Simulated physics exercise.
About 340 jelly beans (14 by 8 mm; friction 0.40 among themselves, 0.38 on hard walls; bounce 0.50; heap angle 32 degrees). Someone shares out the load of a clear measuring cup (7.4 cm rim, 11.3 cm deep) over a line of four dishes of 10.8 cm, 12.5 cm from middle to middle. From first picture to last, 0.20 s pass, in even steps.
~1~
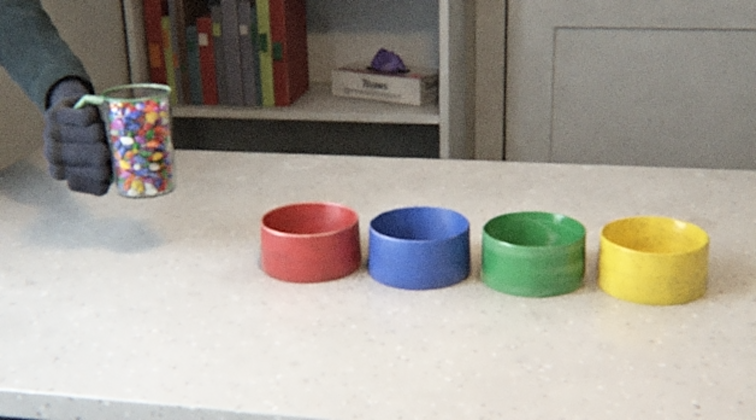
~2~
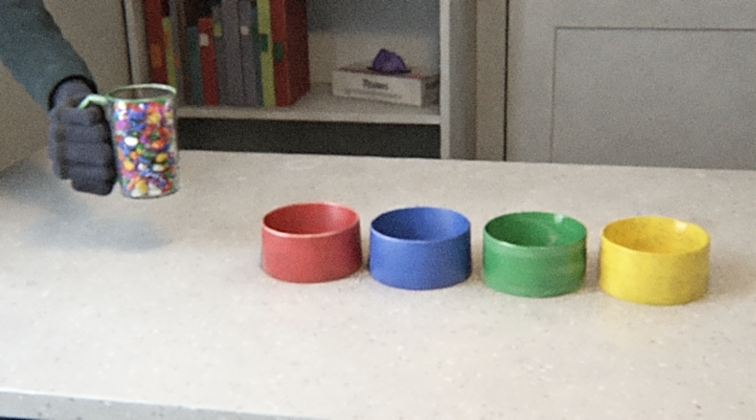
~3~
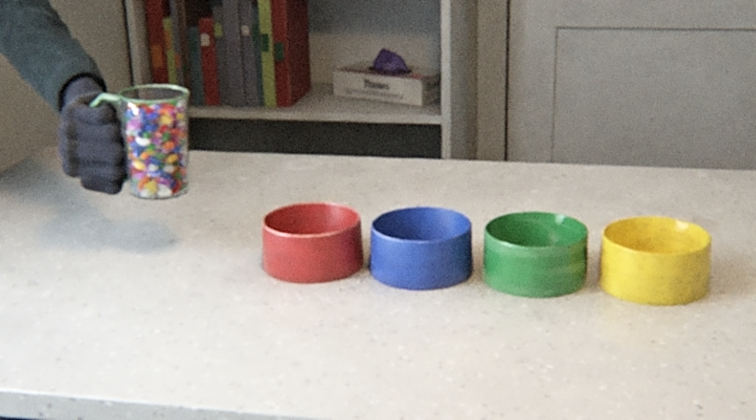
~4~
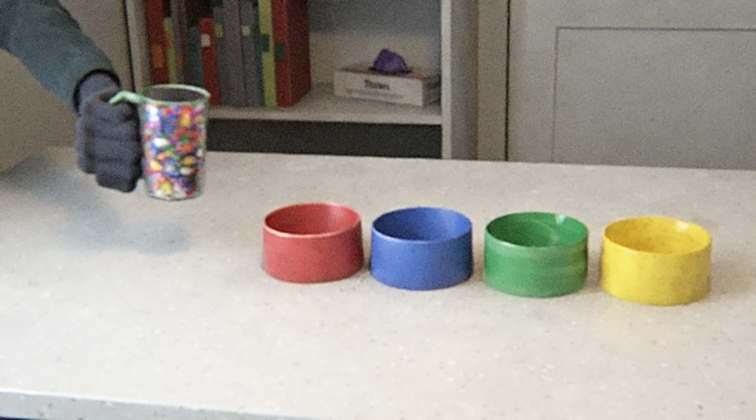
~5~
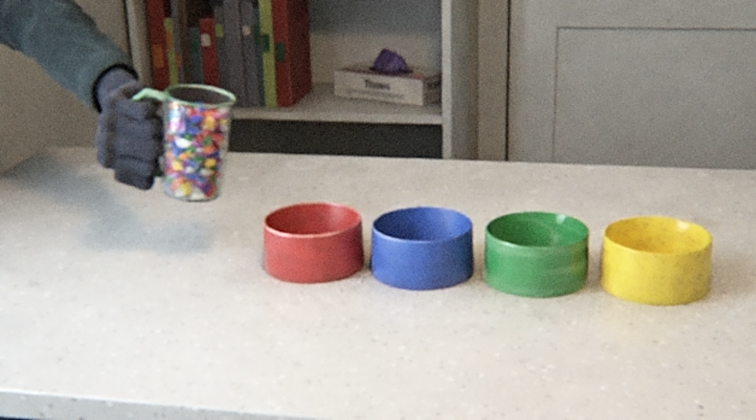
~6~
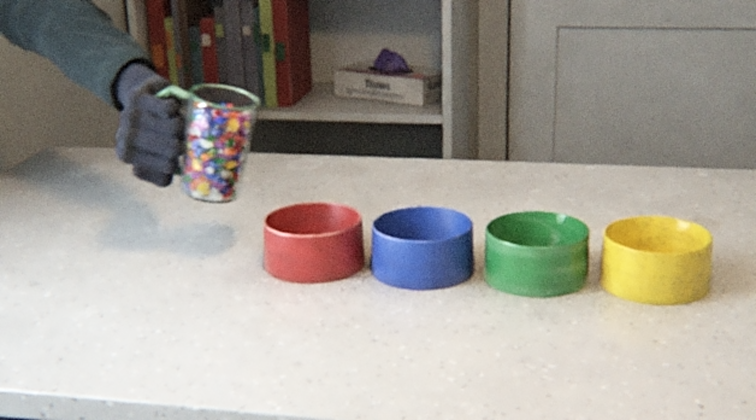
In this clip, a dark-gloved hand holds a clear measuring cup of colorful jelly beans above a pale counter, moving it a short way right while tilting it slightly toward a still row of red, blue, green and yellow dishes.
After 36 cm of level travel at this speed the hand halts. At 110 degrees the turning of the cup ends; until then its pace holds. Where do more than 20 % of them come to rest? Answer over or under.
Red dish: Under; blue dish: Under; green dish: Over; yellow dish: Under; on the counter: Under.
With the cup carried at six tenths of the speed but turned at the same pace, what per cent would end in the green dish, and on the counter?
Then: Green 100, counter 0.
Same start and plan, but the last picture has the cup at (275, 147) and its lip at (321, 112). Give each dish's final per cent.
Red 0, blue 0, green 90, yellow 0.
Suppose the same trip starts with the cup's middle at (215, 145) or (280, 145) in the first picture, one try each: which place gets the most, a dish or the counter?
The winner: Yellow; yellow.
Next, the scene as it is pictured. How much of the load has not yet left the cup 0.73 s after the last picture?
Roughly 90 per cent.
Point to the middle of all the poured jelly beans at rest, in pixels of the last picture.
Around (533, 254).
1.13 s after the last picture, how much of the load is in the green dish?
Near 40 per cent so far.
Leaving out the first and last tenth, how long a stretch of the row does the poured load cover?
Some 6 cm.
Then, 0.43 s after the last picture, tilt 60 degrees; cup holds 100 %.
Then, 0.73 s after the last picture, tilt 90 degrees; cup holds 90 %, green 5 %.
Then, 1.13 s after the last picture, tilt 110 degrees; cup holds 55 %, green 40 %.
In the end, red 0 %, blue 0 %, green 100 %, yellow 0 %, counter 0 %.
